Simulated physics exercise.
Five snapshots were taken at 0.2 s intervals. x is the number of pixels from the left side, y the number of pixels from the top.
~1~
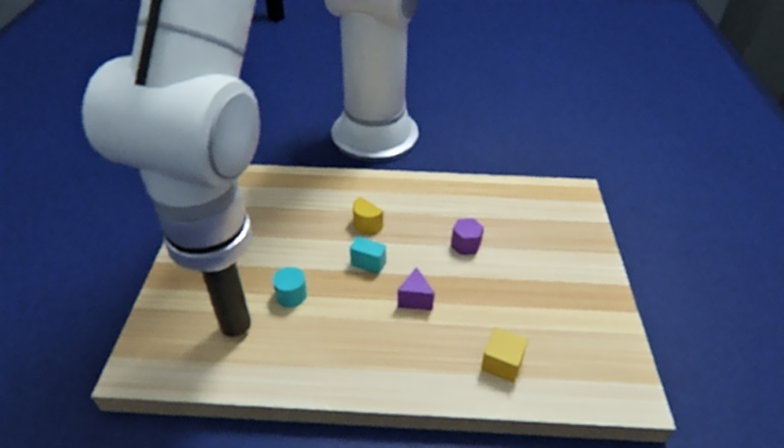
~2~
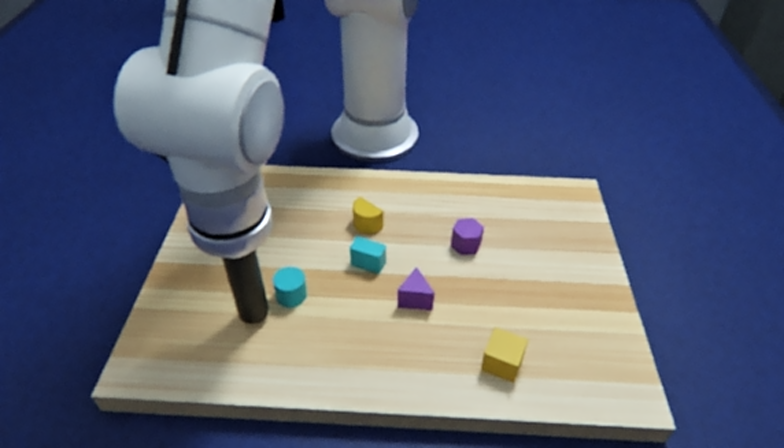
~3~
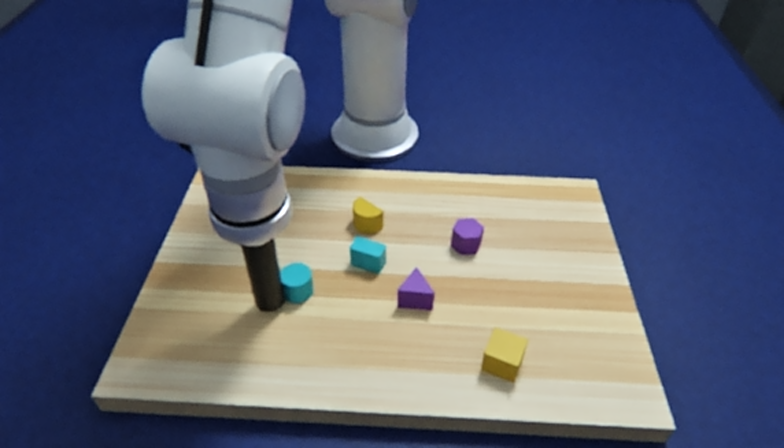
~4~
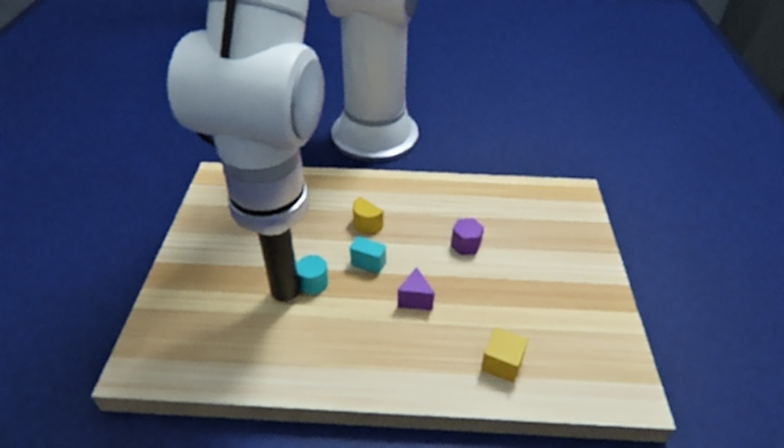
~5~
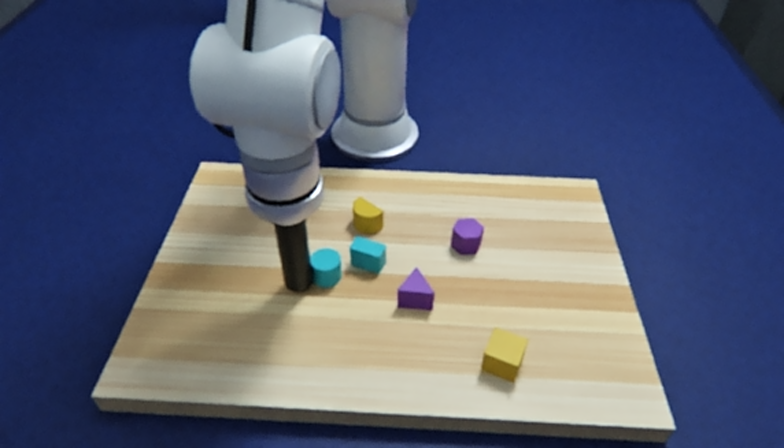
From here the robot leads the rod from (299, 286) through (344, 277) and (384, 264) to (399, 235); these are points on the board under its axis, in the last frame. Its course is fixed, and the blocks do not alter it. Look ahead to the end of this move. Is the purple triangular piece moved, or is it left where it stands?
It keeps its spot.
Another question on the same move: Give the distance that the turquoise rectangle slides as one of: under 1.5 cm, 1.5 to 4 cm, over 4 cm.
Once the path ends, it will sit over 4 cm from where it is now.
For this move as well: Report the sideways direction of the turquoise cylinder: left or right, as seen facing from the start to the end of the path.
It's pushed left.
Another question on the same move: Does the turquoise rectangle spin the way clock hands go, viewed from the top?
Final answer: Yes.
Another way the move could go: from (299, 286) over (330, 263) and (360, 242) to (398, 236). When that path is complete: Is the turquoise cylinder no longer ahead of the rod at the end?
Final answer: No.
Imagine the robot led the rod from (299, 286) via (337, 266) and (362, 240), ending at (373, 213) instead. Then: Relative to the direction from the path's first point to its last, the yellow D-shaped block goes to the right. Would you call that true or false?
The statement is incorrect.
What follows on the original path. One third of the way, rod (345, 272); turquoise cylinder (362, 242); turquoise rectangle (387, 237), turned 75° clockwise.
Two thirds of the way, rod (384, 259); turquoise cylinder (377, 227); turquoise rectangle (405, 229), turned 75° clockwise.
At the end, rod (399, 230); turquoise cylinder (382, 204); yellow D-shaped block (356, 197), turned 45° anticlockwise; turquoise rectangle (426, 209), turned 120° clockwise; purple triangular piece in place.
